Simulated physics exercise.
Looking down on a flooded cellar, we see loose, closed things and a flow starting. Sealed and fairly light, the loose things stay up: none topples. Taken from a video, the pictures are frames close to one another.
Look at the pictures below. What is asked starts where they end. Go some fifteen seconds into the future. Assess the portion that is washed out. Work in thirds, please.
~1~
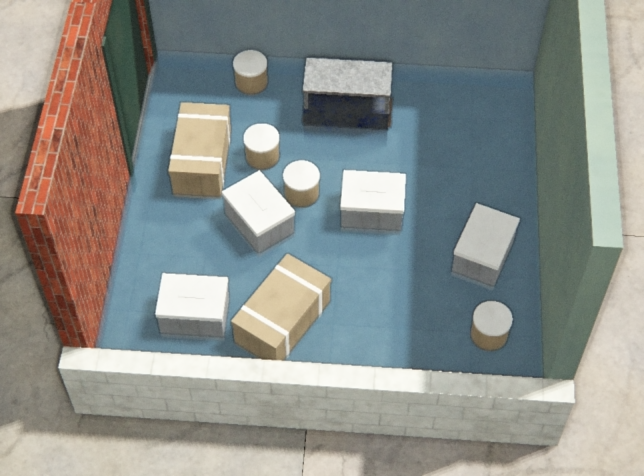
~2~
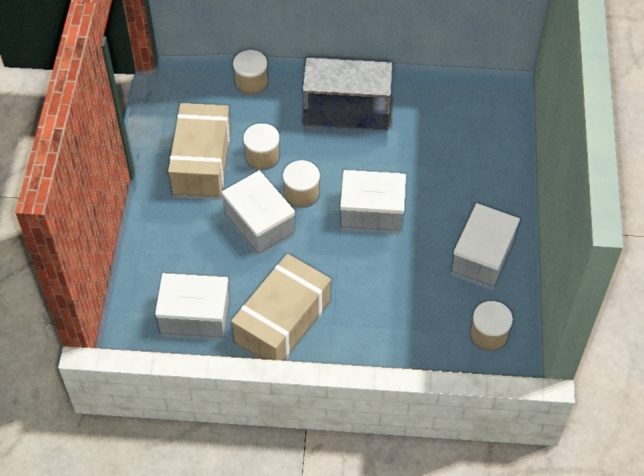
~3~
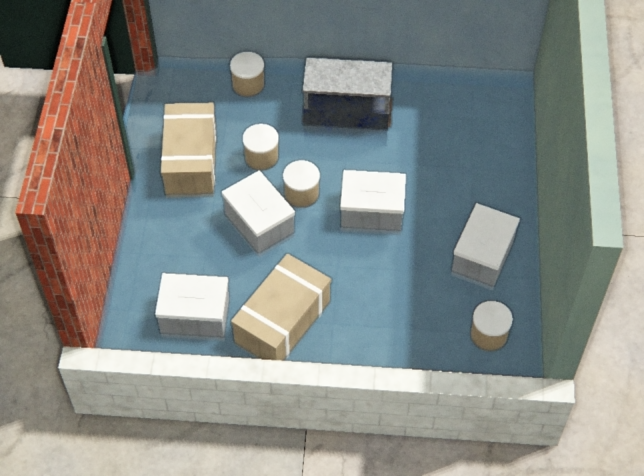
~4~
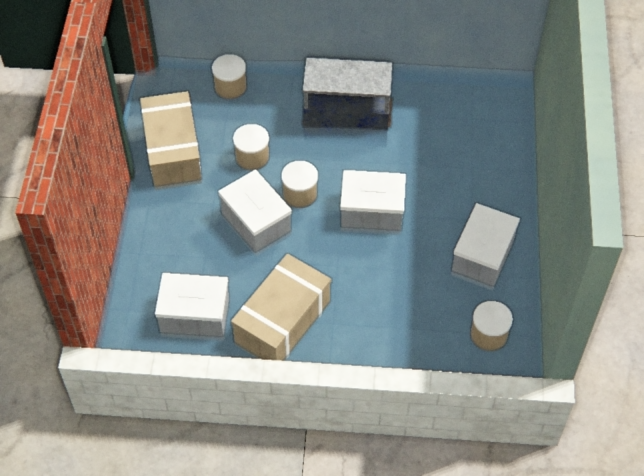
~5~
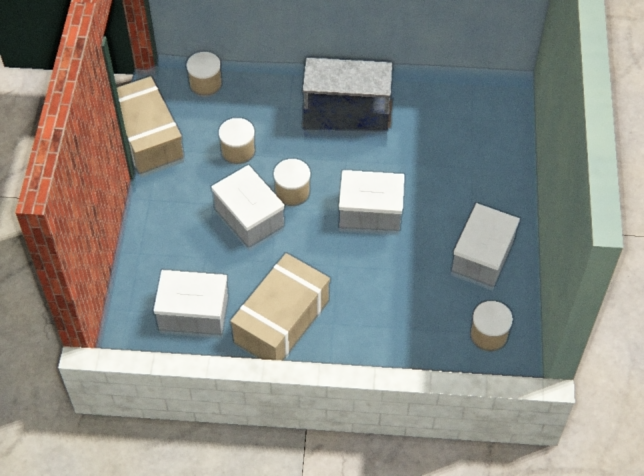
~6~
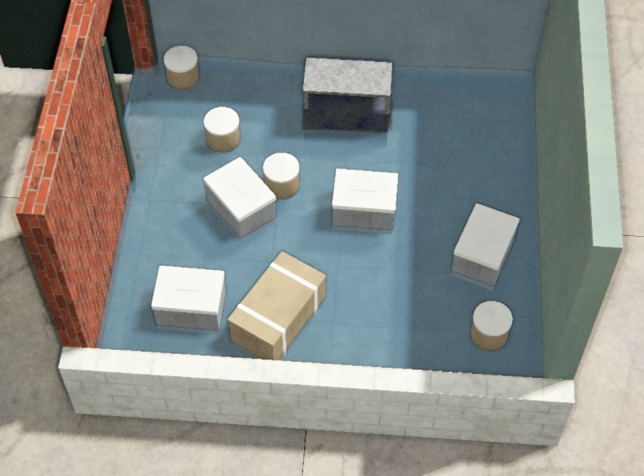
My guess is that the bulk, two thirds or beyond, is carried off.
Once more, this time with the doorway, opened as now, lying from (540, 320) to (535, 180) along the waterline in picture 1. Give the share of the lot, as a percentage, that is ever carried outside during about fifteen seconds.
It comes to about 70 per cent of the things.
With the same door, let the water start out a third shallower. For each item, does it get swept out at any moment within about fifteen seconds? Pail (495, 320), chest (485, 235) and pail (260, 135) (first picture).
Held back, then held back, then escapes.
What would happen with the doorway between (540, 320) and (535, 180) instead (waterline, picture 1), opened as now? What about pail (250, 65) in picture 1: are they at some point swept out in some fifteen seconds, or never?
As for this one, I'd say it is held back.
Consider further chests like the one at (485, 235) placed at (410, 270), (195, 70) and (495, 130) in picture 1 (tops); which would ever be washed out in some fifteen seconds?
Lab note - results by position: Retained, exited, retained.
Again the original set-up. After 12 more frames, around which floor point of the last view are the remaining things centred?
That averages to about (309, 262) on the floor.
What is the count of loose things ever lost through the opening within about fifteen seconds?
Count: 8.
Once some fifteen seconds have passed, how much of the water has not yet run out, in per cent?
Near 40 in a hundred.
A moment on, 2 of 10 are out; 8 afloat.
Next, 5 of 10 are out; 5 afloat.
Later, 7 of 10 are out; 3 afloat.
In the end, 8 of 10 are out; 2 afloat.
